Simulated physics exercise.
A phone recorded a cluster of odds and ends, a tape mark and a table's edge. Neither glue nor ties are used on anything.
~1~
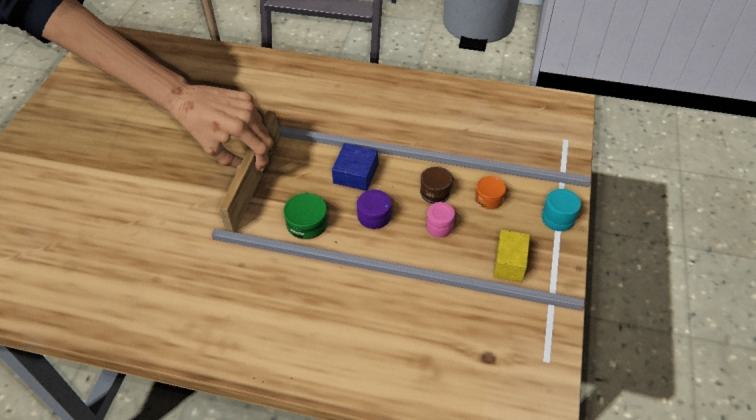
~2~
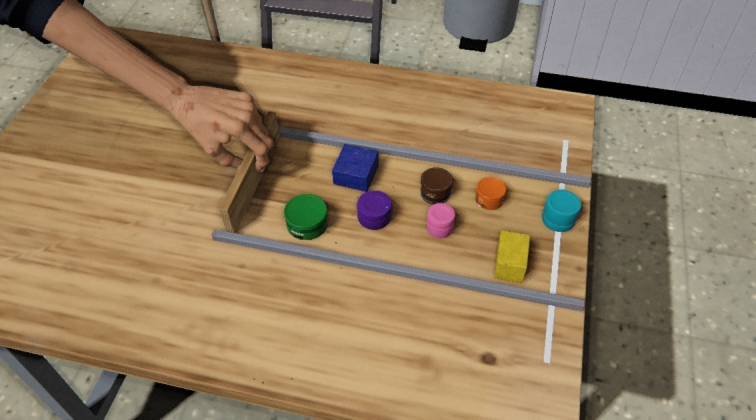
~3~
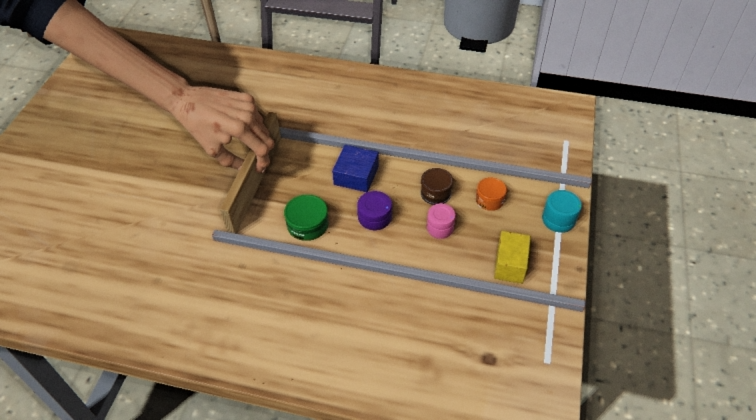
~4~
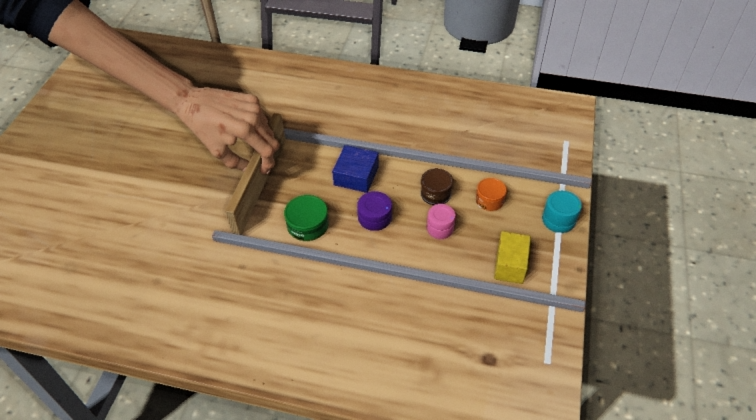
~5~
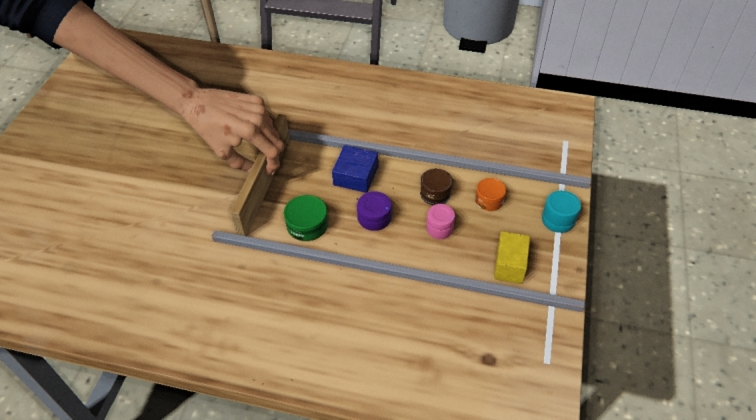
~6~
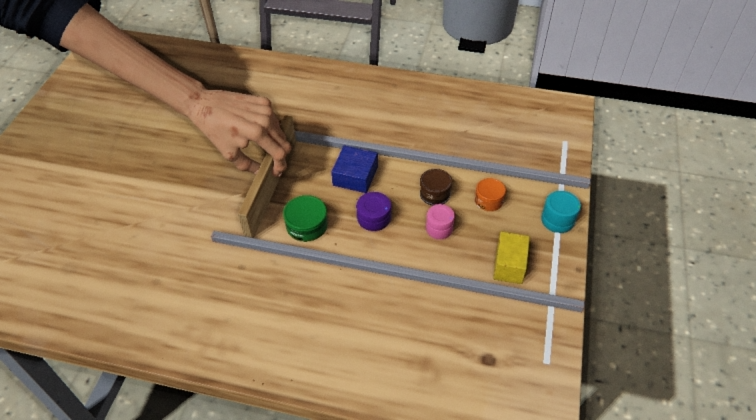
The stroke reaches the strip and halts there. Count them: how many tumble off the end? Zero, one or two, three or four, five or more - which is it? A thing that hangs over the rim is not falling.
I expect the edge to claim at least five.
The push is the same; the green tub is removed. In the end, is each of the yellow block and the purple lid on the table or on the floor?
The yellow block remains up; the purple lid survives.
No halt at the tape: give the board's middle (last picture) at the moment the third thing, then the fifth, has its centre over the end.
The middle is at about (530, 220), later at about (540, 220).
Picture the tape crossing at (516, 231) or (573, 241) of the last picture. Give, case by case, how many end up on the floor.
In order, 2 then 8.
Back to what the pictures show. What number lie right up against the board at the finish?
All in all, 3.
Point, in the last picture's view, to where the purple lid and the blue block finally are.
Purple lid: About (576, 235); blue block: About (581, 206).
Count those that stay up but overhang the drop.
That comes to 3 of them.
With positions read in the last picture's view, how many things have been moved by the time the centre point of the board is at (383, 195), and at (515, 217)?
It comes to 4 for the first spot, 8 for the other.
Early on, none off yet; turquoise lid at rest near (561, 212); yellow block at rest near (511, 258); orange tub at rest near (490, 195).
A while later, none off yet; turquoise lid travelled a little near (578, 216); yellow block travelled a little near (521, 264); orange tub travelled well along near (554, 200).
Finally, the number that fall off is five or more; lost, brown tin, pink lid, orange tub, yellow block and turquoise lid.
